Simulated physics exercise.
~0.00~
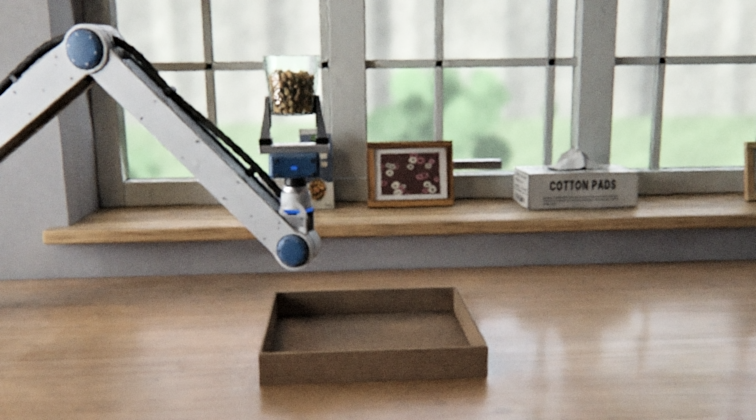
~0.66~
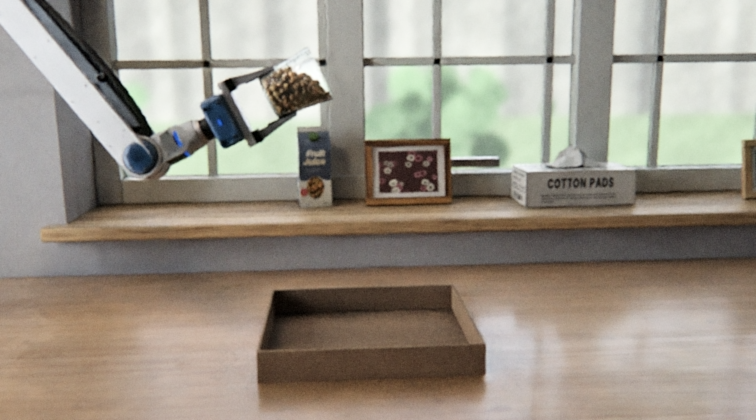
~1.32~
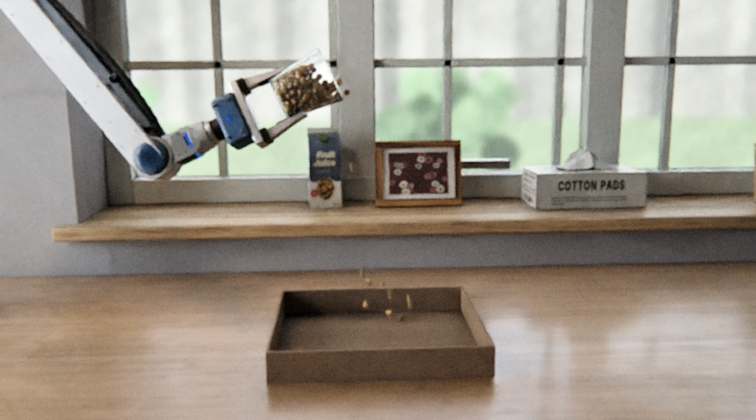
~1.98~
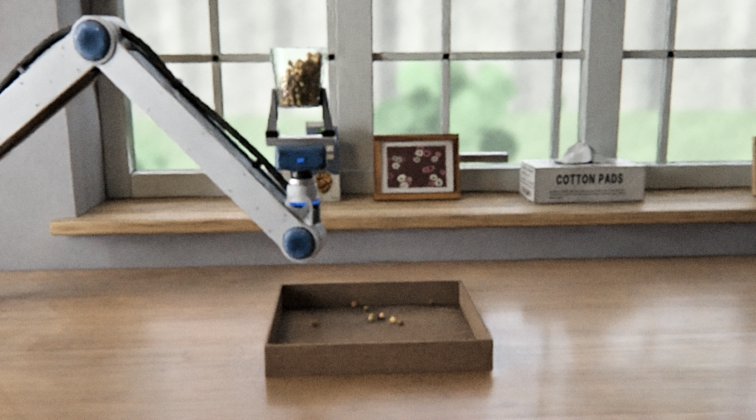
A robot arm holding a clear tumbler of dried chickpeas swung it up and left, tipping it over toward the right, and a few pieces dropped into the brown tray below before the arm brought the tumbler back upright, still mostly full.
